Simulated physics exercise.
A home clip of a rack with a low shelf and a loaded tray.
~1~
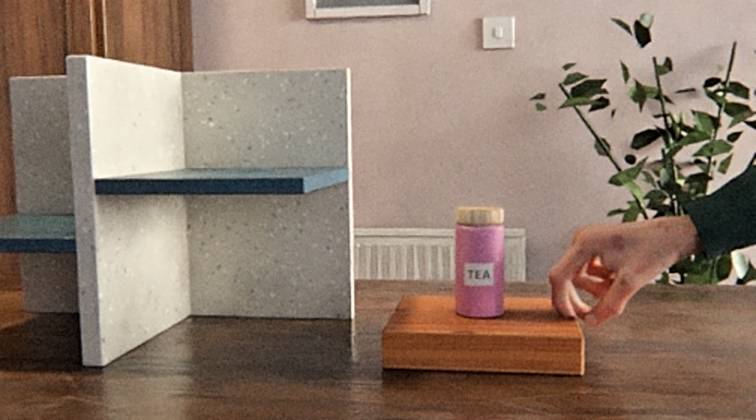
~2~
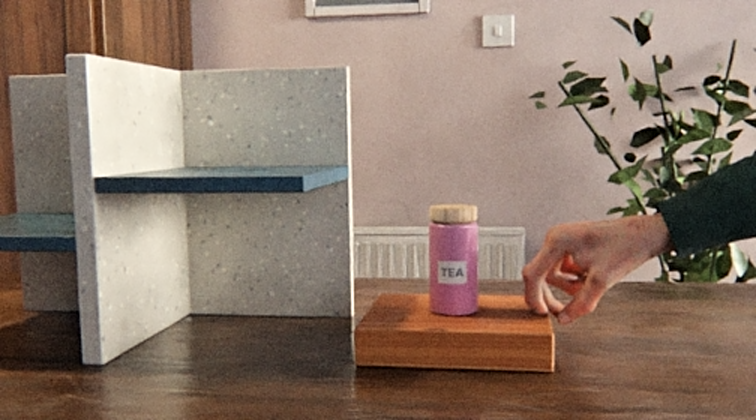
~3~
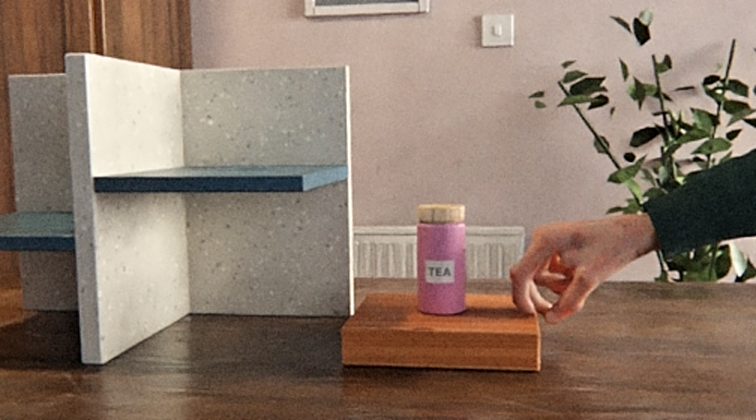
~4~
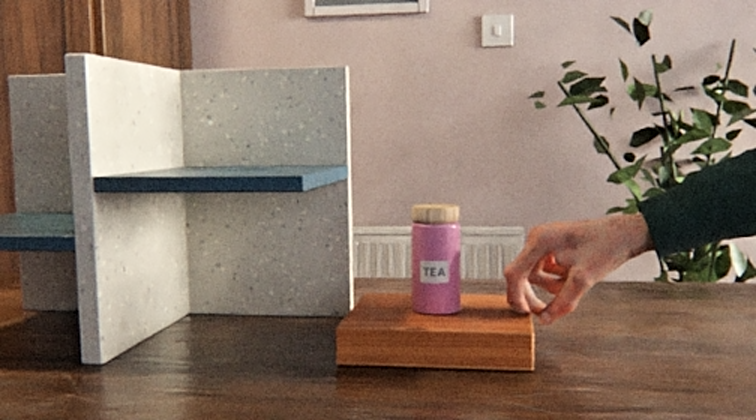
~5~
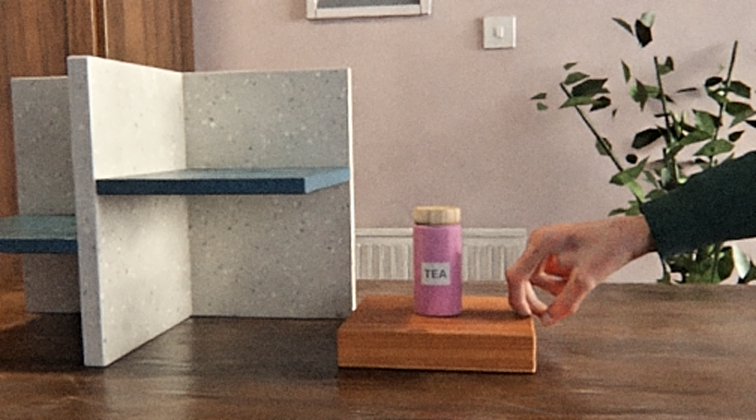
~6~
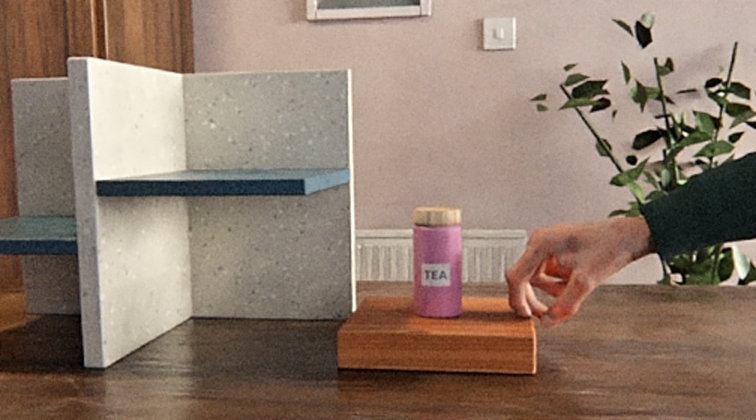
A hand in a dark green sleeve pushes an orange-brown wooden board, with a pink shaker labelled TEA standing upright on it, a short way left across a dark tabletop, slowing until it barely moves. The view is level from the front of a room with a pinkish wall, a radiator and a leafy plant at right. On the left stands a speckled pale grey rack with blue shelves, and the camera stays almost still.
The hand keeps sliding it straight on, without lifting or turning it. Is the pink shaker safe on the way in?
The pink shaker rides in untouched.
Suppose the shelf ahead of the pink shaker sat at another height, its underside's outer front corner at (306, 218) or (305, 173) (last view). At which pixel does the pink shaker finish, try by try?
About (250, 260) and (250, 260).
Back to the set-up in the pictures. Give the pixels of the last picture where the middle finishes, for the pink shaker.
At about (247, 260).
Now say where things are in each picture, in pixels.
In the first picture, hand sliding it forward; pink shaker (479, 261); shelf (139, 204).
In the second picture, hand sliding it forward; pink shaker (454, 259); orange board (457, 329).
In the third picture, hand sliding it forward; pink shaker (441, 258); shelf (138, 201).
In the fourth picture, hand sliding it forward; pink shaker (436, 258); orange board (439, 328).
In the fifth picture, hand sliding it forward; pink shaker (437, 260); shelf (141, 204).
In the sixth picture, hand sliding it forward; pink shaker (437, 261); orange board (441, 331).
Then, 0.74 s past the last view, pink shaker riding along near (380, 262).
Then, 1.36 s past the last view, pink shaker riding along near (308, 261).
Finally, the pink shaker passes below, near (247, 260).
